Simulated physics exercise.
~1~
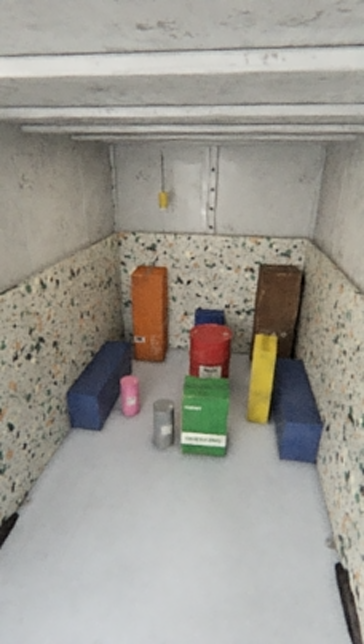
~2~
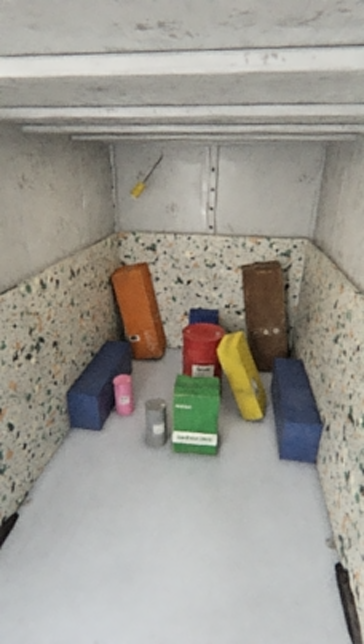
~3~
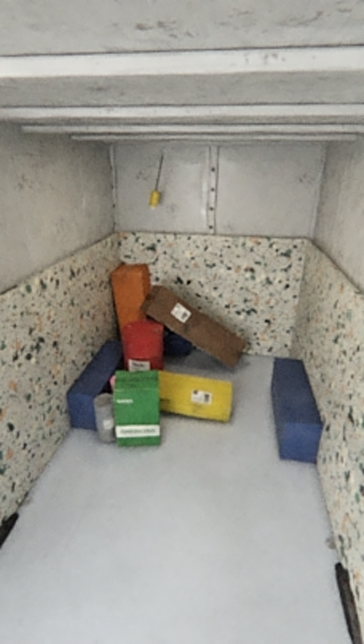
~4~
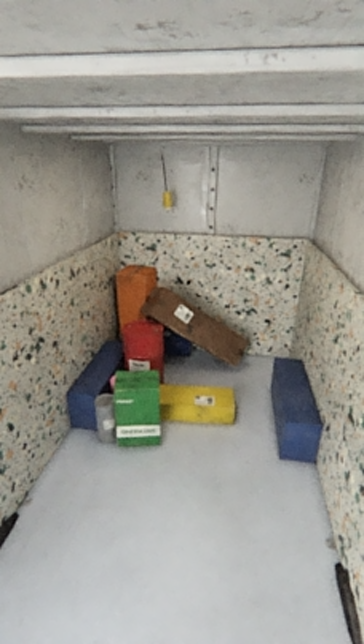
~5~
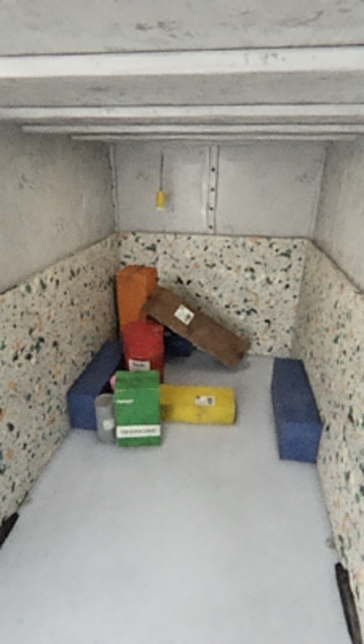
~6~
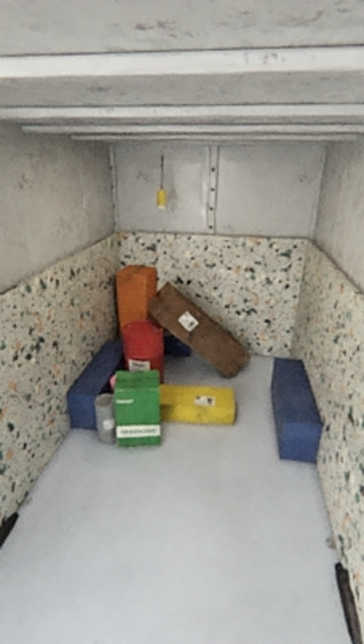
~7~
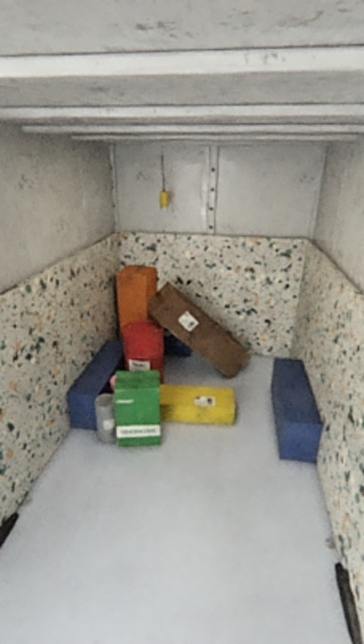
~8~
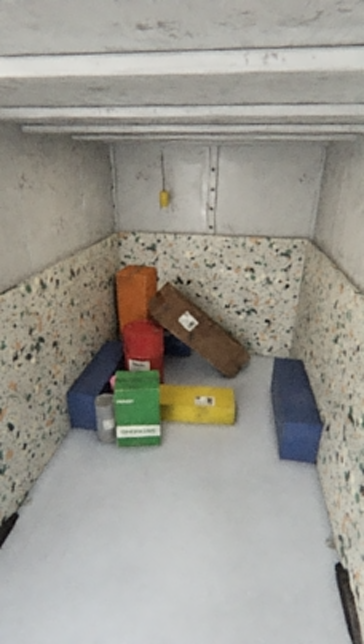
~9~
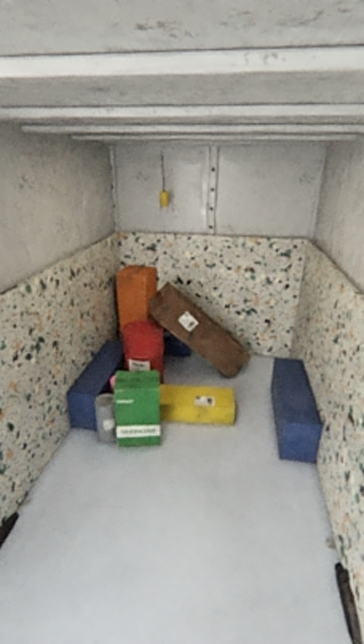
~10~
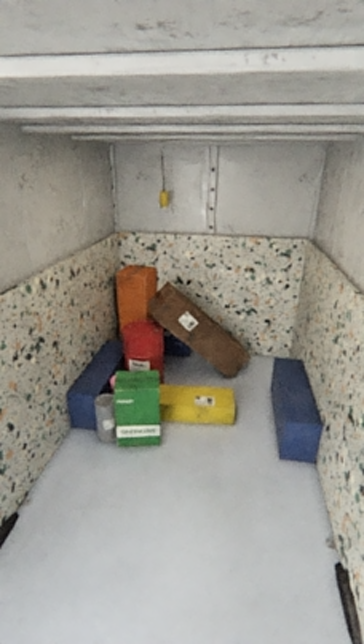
In a van's load bay, the hanging lamp swings as boxes and canisters slide left, the yellow box toppling onto its side and the brown box tipping over; they end clustered at the left, the brown box leaning at the back and the green box and red drum upright.
